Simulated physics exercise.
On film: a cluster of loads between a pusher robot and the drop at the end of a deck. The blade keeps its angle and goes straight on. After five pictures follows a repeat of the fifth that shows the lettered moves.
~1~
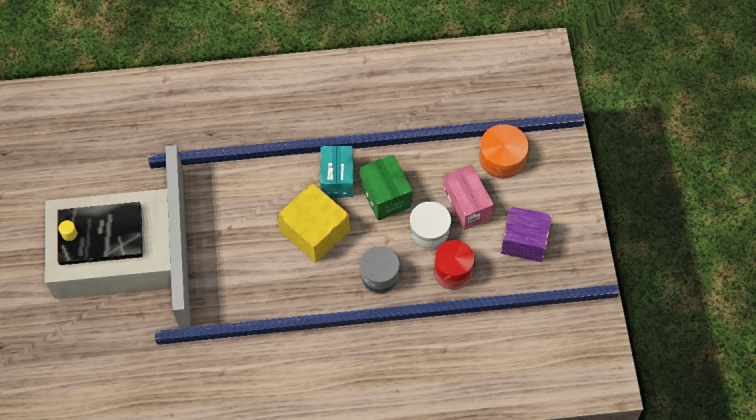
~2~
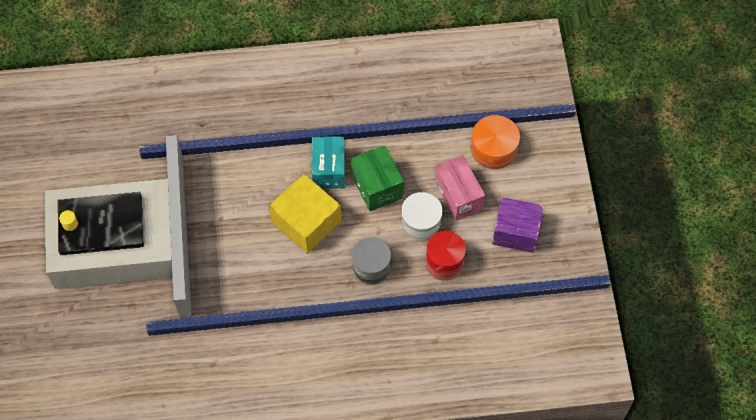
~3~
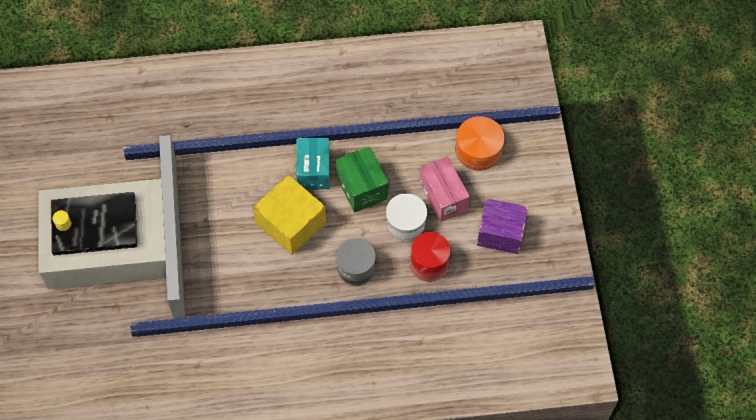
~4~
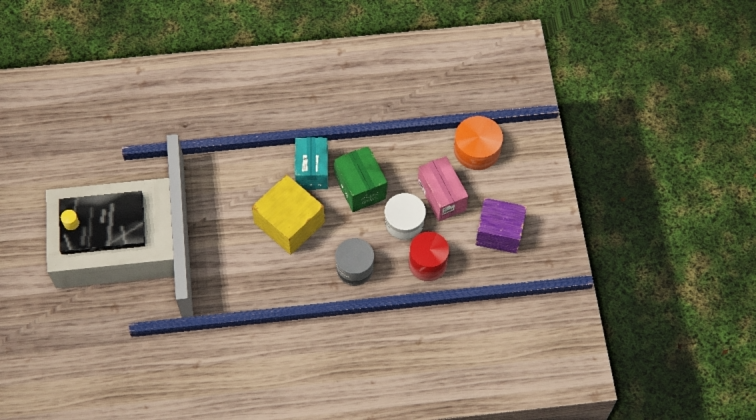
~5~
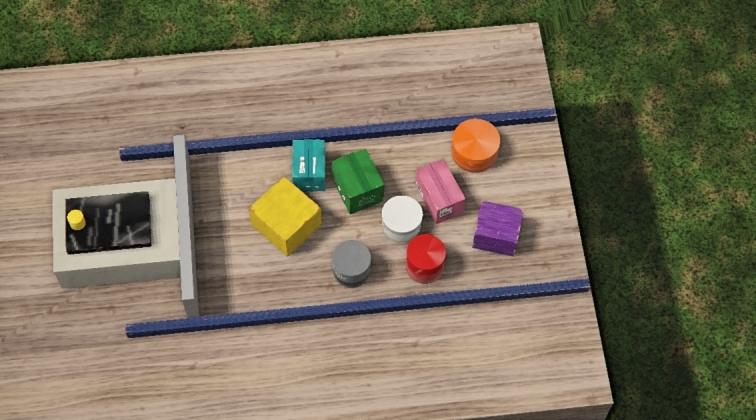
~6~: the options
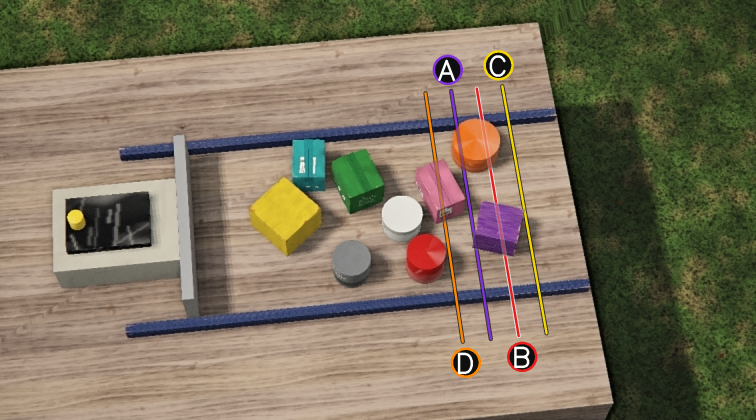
On a wooden deck above grass, a pale pusher robot creeping right between blue rails towards a motionless cluster of colourful boxes and canisters.
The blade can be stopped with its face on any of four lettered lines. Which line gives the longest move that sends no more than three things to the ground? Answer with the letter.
It can go as far as B.
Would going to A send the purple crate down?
No.
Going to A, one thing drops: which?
The pink parcel.
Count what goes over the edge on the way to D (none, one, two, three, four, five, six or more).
By then, none.
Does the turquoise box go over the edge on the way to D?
No.
On the copy, A at (470, 209); B at (497, 207); C at (523, 204); D at (443, 212).
On B. First, robot (229, 210); turquoise box (314, 165); green box (362, 180).
Then, robot (341, 200); purple crate (525, 235); pink parcel (515, 185).
Finally, robot (429, 191); pink parcel over the edge; purple crate over the edge; three fallen.
By contrast, A is within the limit but short; C drops five; D is within the limit but short.
